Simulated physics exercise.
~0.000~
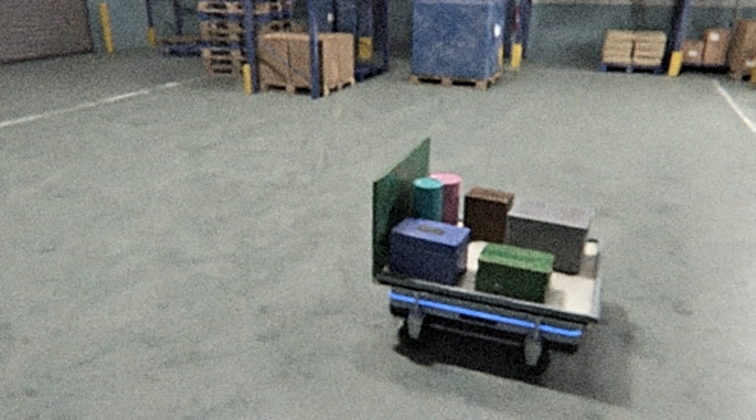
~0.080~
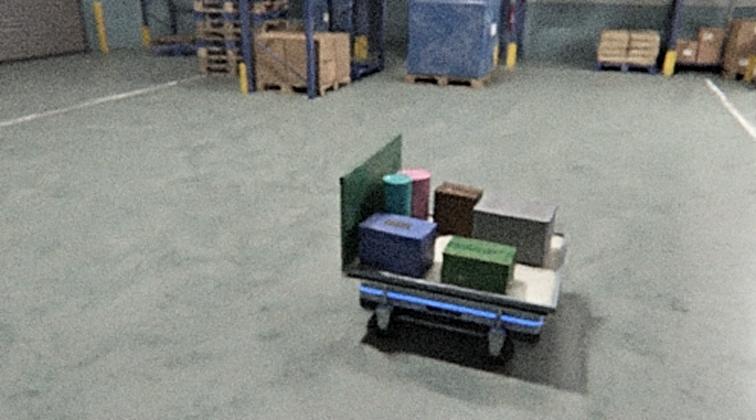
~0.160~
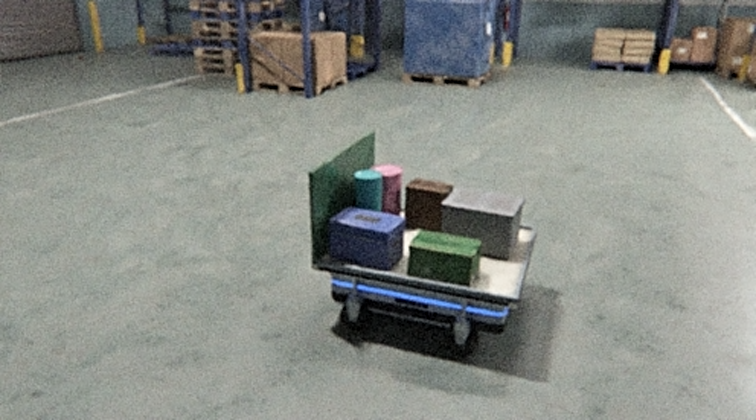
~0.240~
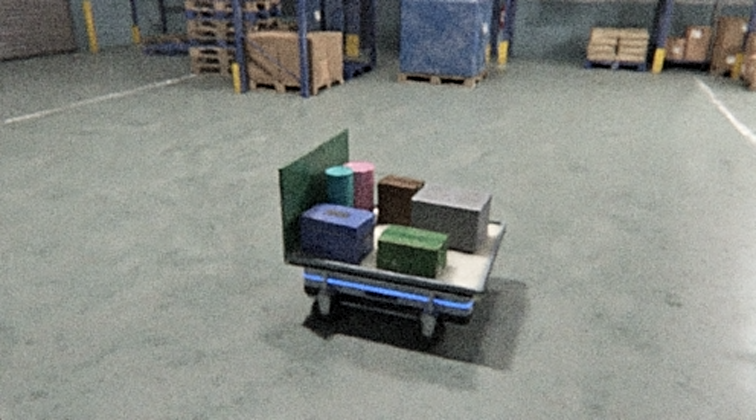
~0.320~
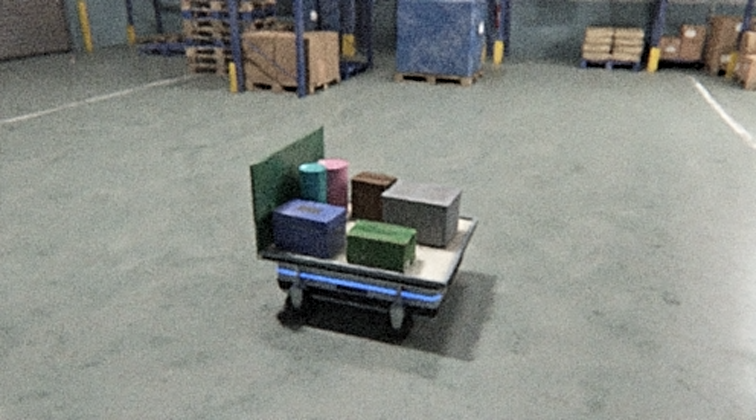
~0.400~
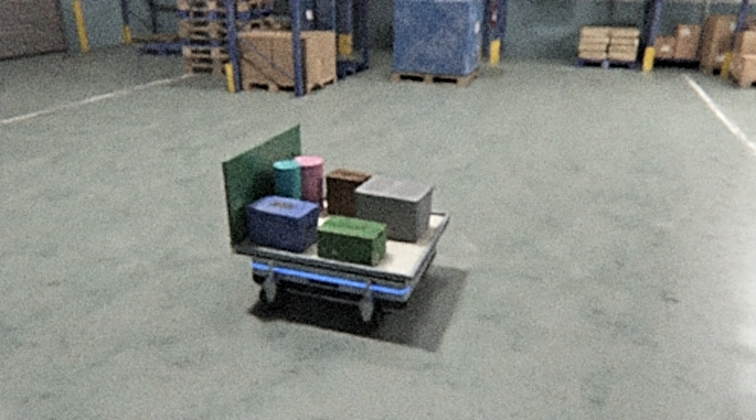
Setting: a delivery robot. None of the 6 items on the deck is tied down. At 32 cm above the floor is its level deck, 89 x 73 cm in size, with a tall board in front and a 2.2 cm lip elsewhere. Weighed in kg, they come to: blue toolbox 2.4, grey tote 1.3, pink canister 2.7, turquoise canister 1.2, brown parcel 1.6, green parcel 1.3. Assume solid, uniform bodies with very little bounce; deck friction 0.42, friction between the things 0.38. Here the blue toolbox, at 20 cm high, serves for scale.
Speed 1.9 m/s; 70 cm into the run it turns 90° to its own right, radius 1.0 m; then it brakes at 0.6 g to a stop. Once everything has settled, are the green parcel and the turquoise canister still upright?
One by one: The green parcel remains erect; the turquoise canister remains erect.
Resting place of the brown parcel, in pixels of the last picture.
In the last picture it sits around (348, 119).
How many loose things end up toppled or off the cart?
I count 0.
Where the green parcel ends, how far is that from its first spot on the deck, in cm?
Displacement: Approx. 12 cm.
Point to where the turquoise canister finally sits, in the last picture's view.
The resting point is around (336, 106).
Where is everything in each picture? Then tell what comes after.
In the first frame, cart 0 cm along; green parcel (514, 272); turquoise canister (427, 215).
In the second frame, cart 15 cm along; brown parcel (457, 210).
In the third frame, cart 30 cm along; blue toolbox (367, 238); grey tote (482, 222).
In the fourth frame, cart 46 cm along; pink canister (359, 192); brown parcel (401, 201).
In the fifth frame, cart 61 cm along; blue toolbox (310, 228); grey tote (422, 213).
In the sixth frame, cart 76 cm along; green parcel (352, 241).
After 0.60 s, cart 114 cm along, turned 17°; turquoise canister 9° off upright near (237, 177); pink canister moved 11 cm; blue toolbox 4° off upright.
After 0.80 s, cart 152 cm along, turned 38°; turquoise canister 7° off upright near (230, 154); green parcel moved 3 cm near (234, 195); pink canister 6° off upright.
After 1.00 s, cart 190 cm along, turned 60°; turquoise canister moved 11 cm near (256, 135); green parcel moved 3 cm near (230, 169); pink canister moved 16 cm.
After 1.50 s, cart 279 cm along, turned 90°; turquoise canister moved 10 cm near (332, 108); green parcel moved 4 cm near (288, 129); brown parcel moved 15 cm.
In the end (2.1 s), not toppled but over 10 cm from the start, pink canister, brown parcel and green parcel; the other 3 under 10 cm from the start. In the last view, green parcel near (298, 124), turquoise canister near (336, 106).
